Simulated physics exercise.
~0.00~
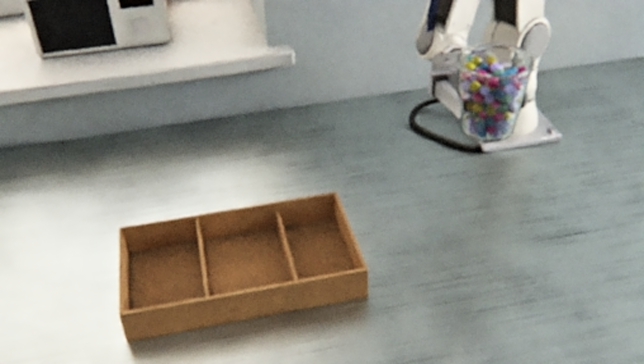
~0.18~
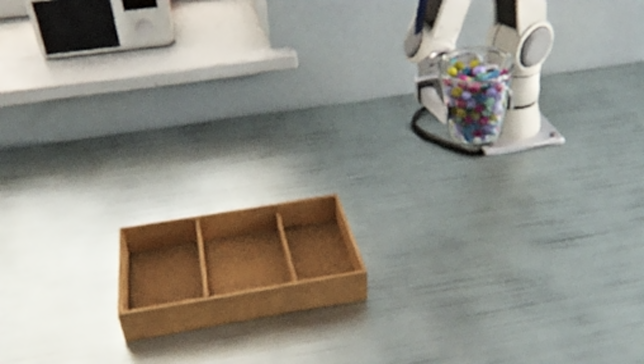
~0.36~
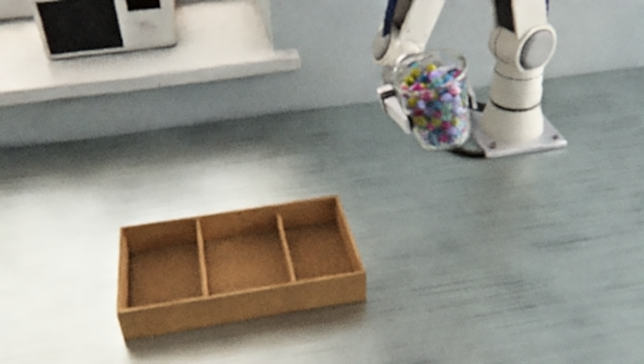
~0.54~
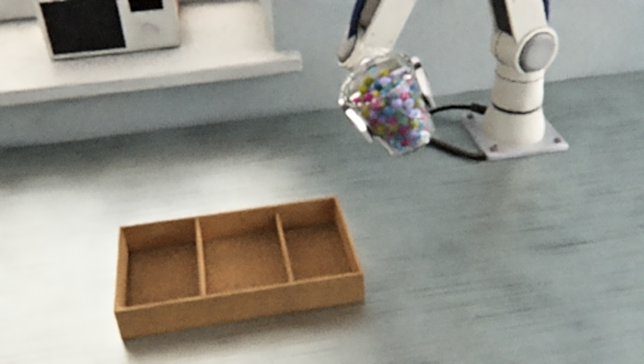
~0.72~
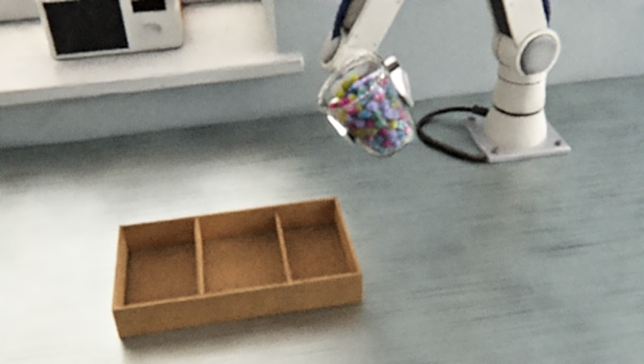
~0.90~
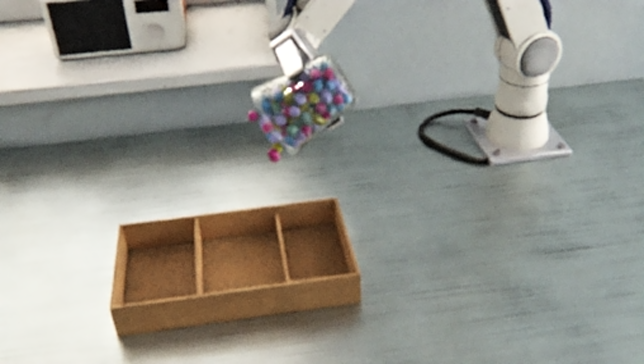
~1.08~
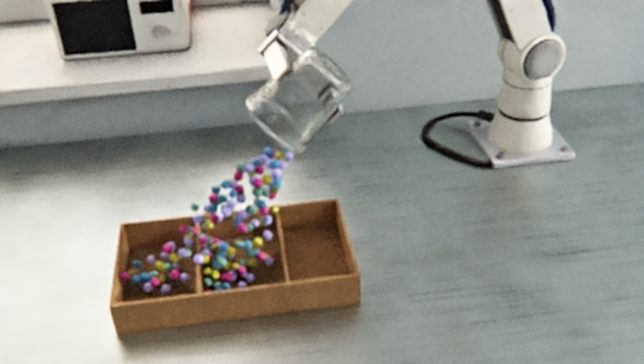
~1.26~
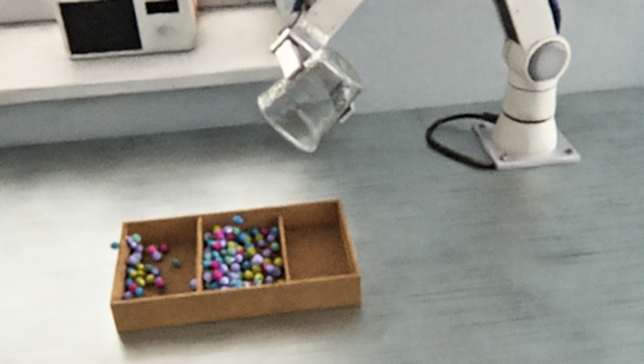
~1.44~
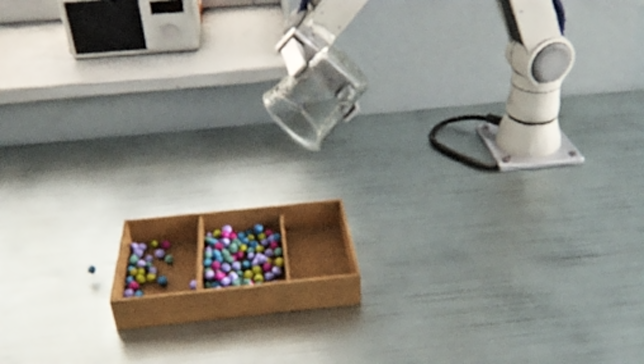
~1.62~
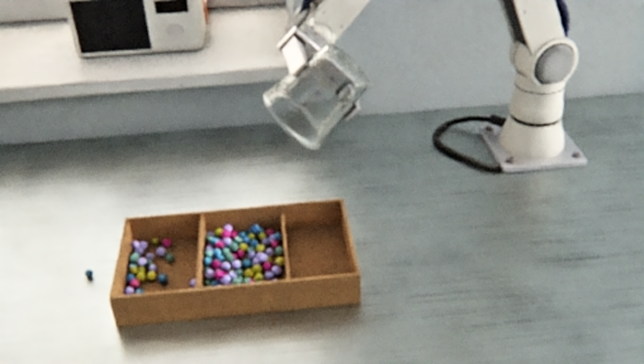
A white robot arm holds a clear cup full of small colourful round sweets at the back right of a grey table, seen from slightly above. A brown box with three compartments sits at the front left, and a white shelf with a boxy appliance is behind it. The arm carries the cup left, tilting it as it goes, then tips it over so the sweets pour in a stream into the box. They settle in the middle and left compartments, leaving the right one empty. One stray sweet rests on the table left of the box, while the emptied cup hangs still, mouth down.
